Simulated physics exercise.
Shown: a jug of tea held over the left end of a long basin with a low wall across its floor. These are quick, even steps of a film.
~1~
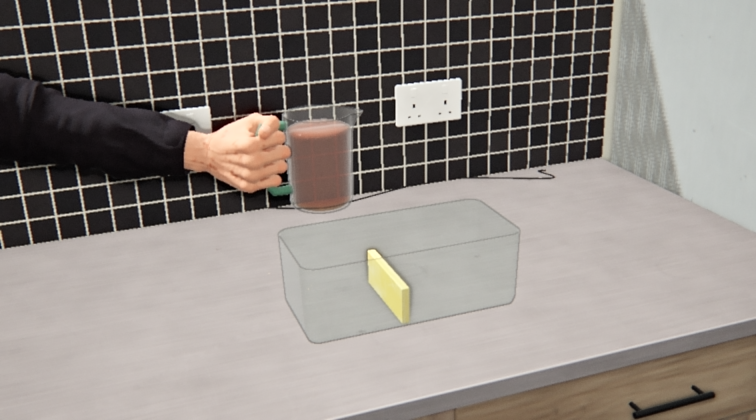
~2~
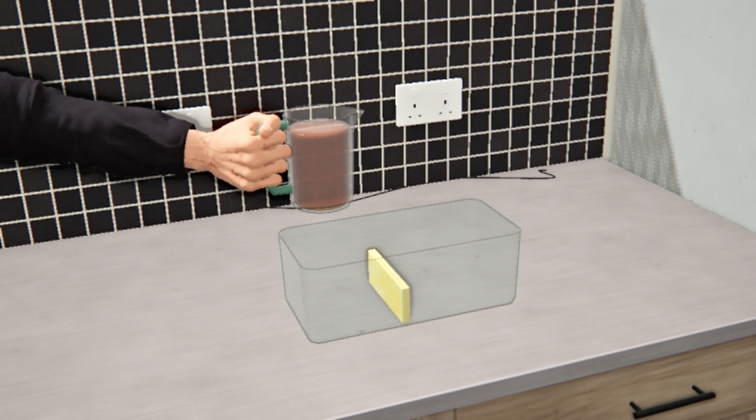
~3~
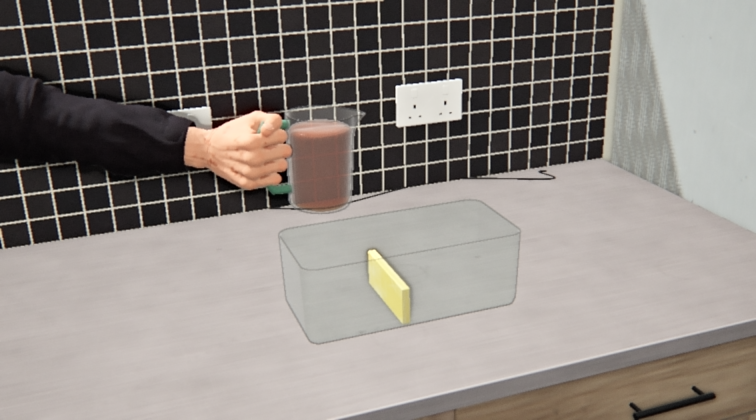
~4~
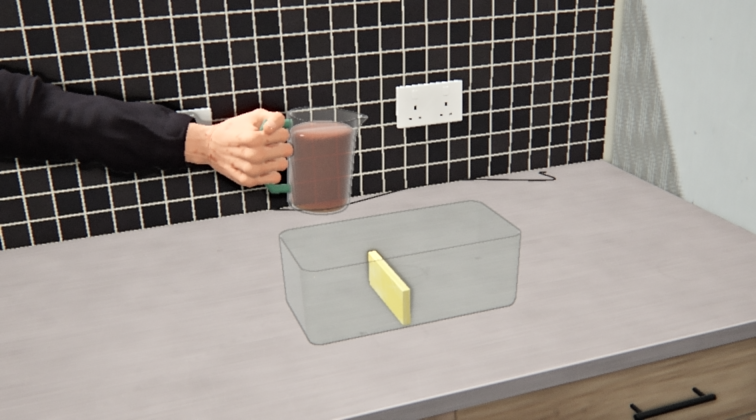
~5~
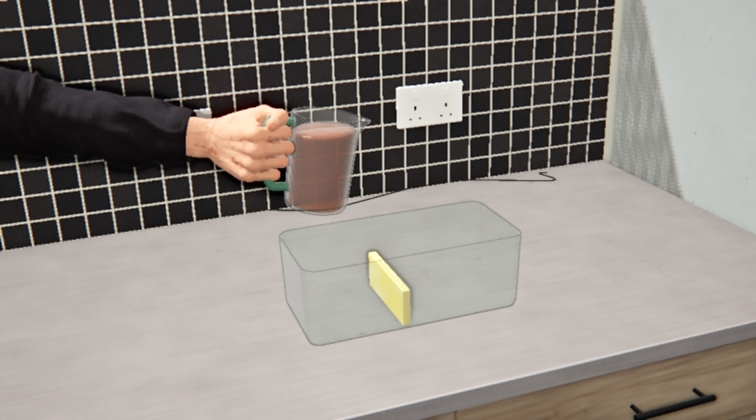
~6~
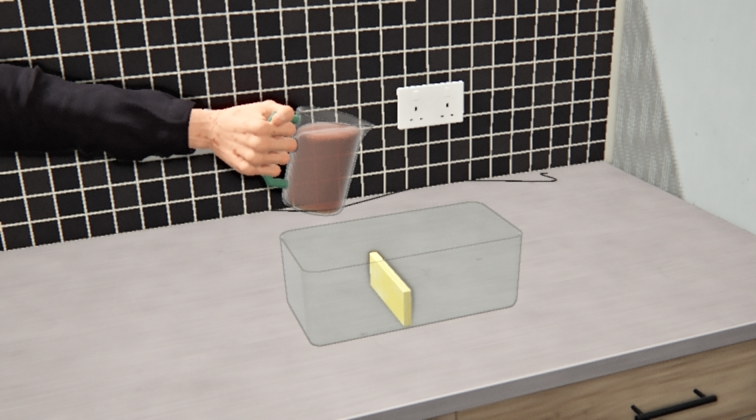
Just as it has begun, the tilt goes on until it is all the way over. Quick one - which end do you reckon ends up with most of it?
I'd say the right one.
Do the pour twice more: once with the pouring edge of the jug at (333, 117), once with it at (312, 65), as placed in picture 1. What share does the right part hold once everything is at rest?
Estimate, first then second: 35 per cent and 25 per cent.
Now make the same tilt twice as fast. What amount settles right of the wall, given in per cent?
About 75 per cent.
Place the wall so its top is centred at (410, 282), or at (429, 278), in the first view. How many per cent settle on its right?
Note - case one near 55 %, case two near 15 %.
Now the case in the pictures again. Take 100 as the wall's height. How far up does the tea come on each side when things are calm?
Left 10 per cent, right 40.
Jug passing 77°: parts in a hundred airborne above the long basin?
I'd say some 15 per cent of it.
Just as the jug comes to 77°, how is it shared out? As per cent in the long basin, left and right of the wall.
The left part holds around 0 percent, the right part 5 percent.
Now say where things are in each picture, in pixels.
In the first frame, it leans 0°; its right rim is at (362, 110); the tea meets the walls at (286, 131) and (349, 123); the long basin's rim runs from (289, 251) to (499, 215); the wall's top is at (387, 269).
In the second frame, it leans 1°; its right rim is at (363, 110); the tea meets the walls at (287, 130) and (349, 123).
In the third frame, it leans 3°; its right rim is at (364, 112); the tea meets the walls at (288, 130) and (350, 124).
In the fourth frame, it leans 6°; its right rim is at (367, 115); the tea meets the walls at (290, 131) and (353, 125).
In the fifth frame, it leans 10°; its right rim is at (370, 119); the tea meets the walls at (292, 133) and (356, 126).
In the sixth frame, it leans 15°; its right rim is at (374, 124); the tea meets the walls at (294, 135) and (362, 126).
A moment on, the tilt is 77° and 77 per cent is still to pour, 0 is left of the wall and 7 right of it.
Next, the tilt is 113° and 18 per cent is still to pour, 2 is left of the wall and 65 right of it.
Then the tilt is 119° and 0 per cent is still to pour, 13 is left of the wall and 86 right of it.
Later the tilt is 119° and 0 per cent is still to pour, 13 is left of the wall and 86 right of it.
In the end 13 per cent lies left of the wall, 86 right of it and 1 outside.
